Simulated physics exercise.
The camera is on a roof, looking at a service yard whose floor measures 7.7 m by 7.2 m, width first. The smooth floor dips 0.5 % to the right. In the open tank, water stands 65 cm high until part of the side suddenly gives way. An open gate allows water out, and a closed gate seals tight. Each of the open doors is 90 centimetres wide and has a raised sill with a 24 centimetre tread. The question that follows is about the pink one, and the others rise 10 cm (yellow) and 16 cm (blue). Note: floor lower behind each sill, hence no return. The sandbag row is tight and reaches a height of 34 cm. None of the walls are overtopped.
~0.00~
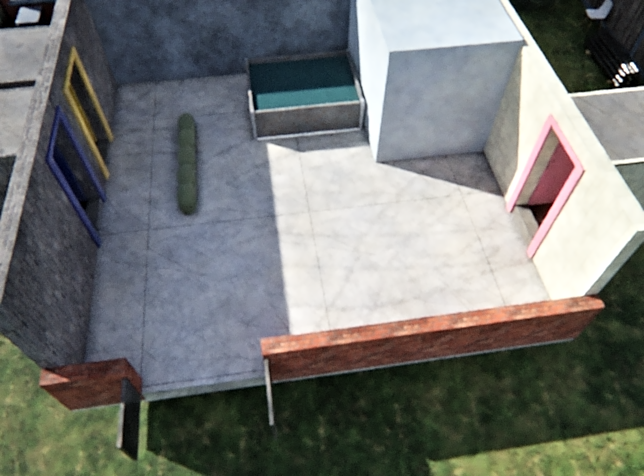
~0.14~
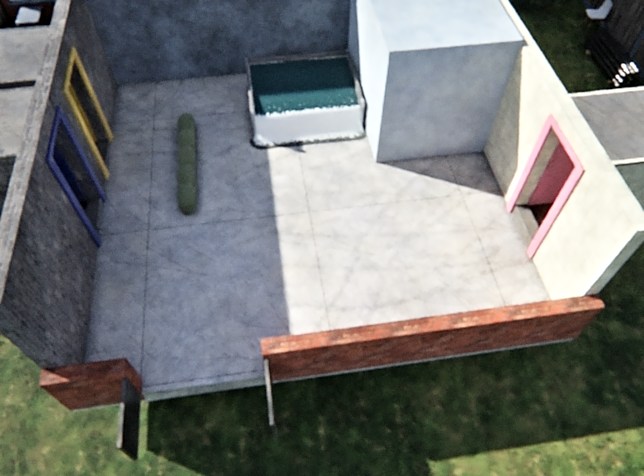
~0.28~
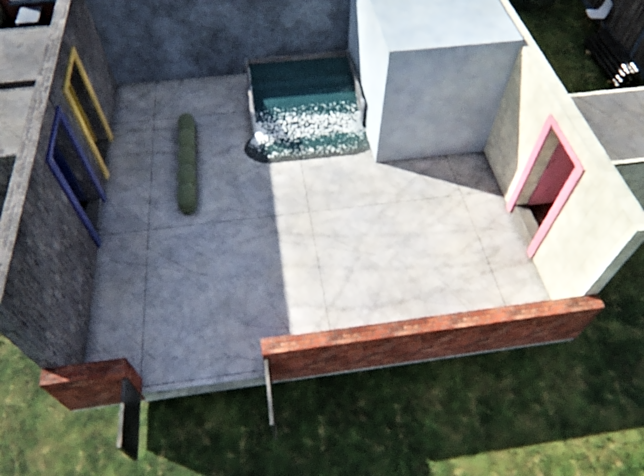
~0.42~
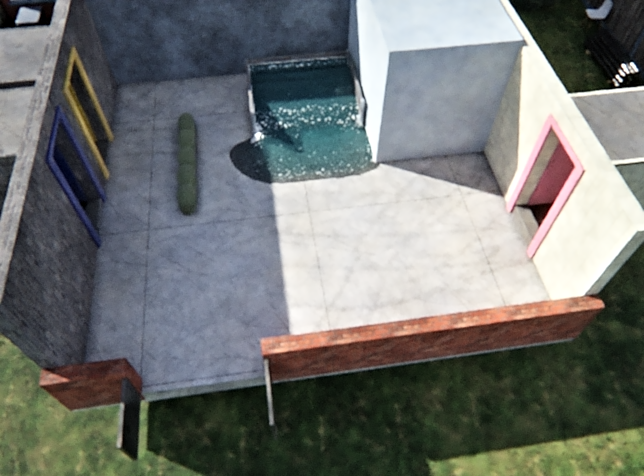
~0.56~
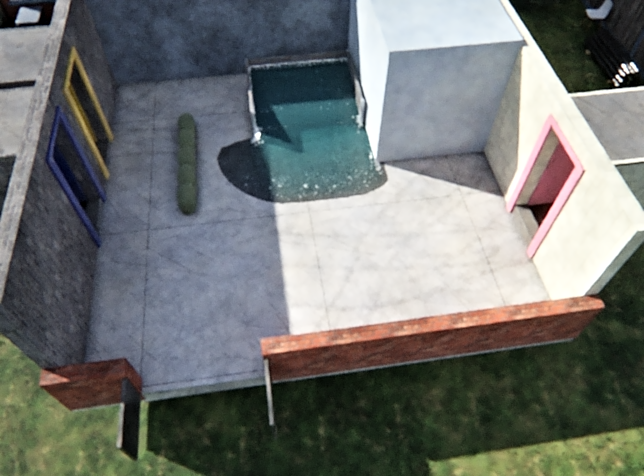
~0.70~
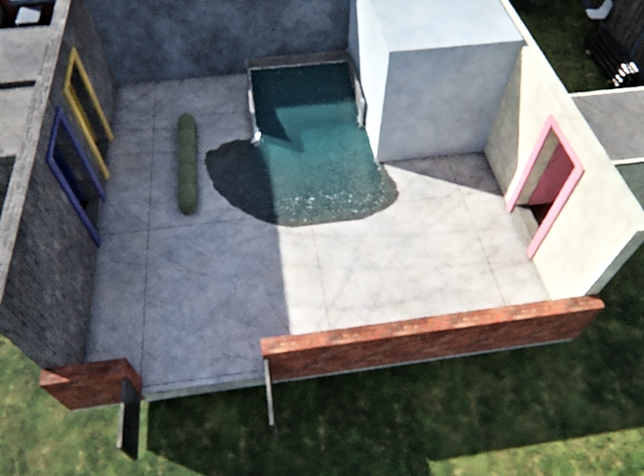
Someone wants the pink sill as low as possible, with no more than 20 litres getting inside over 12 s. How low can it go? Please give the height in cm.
Around 6.5 cm would do.
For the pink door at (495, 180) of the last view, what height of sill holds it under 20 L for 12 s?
You'd want it roughly 8.0 cm high.
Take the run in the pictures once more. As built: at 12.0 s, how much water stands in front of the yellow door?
Roughly 2.0 cm deep.
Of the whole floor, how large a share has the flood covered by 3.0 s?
Some 60 in a hundred.
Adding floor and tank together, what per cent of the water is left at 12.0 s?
I'd say near 78 per cent is still there.
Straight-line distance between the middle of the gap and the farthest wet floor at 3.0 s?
Roughly 6.2 metres.
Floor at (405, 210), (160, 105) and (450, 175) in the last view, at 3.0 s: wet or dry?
I'd mark them touched by the flood, spared by the flood and spared by the flood, respectively.
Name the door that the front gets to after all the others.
Yellow.
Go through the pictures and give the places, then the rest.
In the first frame, still water, 65 cm deep, in the open tank at (303, 83); the pink door at (538, 196) is dry.
In the second frame, water pours out at (308, 125) and has run 0.3 m, to (259, 146); about 8 cm deep outside, 65 cm at the back.
In the third frame, the front is at (264, 160), 0.7 m from the gap at (308, 126); 1.6 m2 of floor is wet, 65 cm left at the back.
In the fourth frame, the gap is at (308, 127), the front 1.3 m out at (281, 181); the back of the open tank holds 58 cm.
In the fifth frame, water pours out at (308, 127) and has run 1.8 m, to (306, 199); about 9 cm deep outside, 55 cm at the back.
In the sixth frame, water pours out at (308, 127) and has run 2.4 m, to (291, 223); about 8 cm deep outside, 54 cm at the back; the pink door at (538, 196), 4.7 m from the gap, is still 2.4 m from the nearest water.
After 1.4 s water covers 40 % of the floor, deepest (24 cm) near (326, 135); it has not reached the pink door.
After 3.0 s water covers 60 % of the floor, deepest (24 cm) near (338, 340); it has not reached the pink door.
After 12.0 s water covers 95 % of the floor, deepest (7 cm) near (525, 305); 6 cm at the pink door, 0 litres in over its 22 cm sill.
At the pink door as built, the water arrived by 3.3 s and peaked near 10 cm at 5.2 s.
Run again over the same 12 s with other heights there, 27 litres in over 6 cm, 8 litres over 8 cm. The limit of 20 litres is kept from about 6.5 cm up.
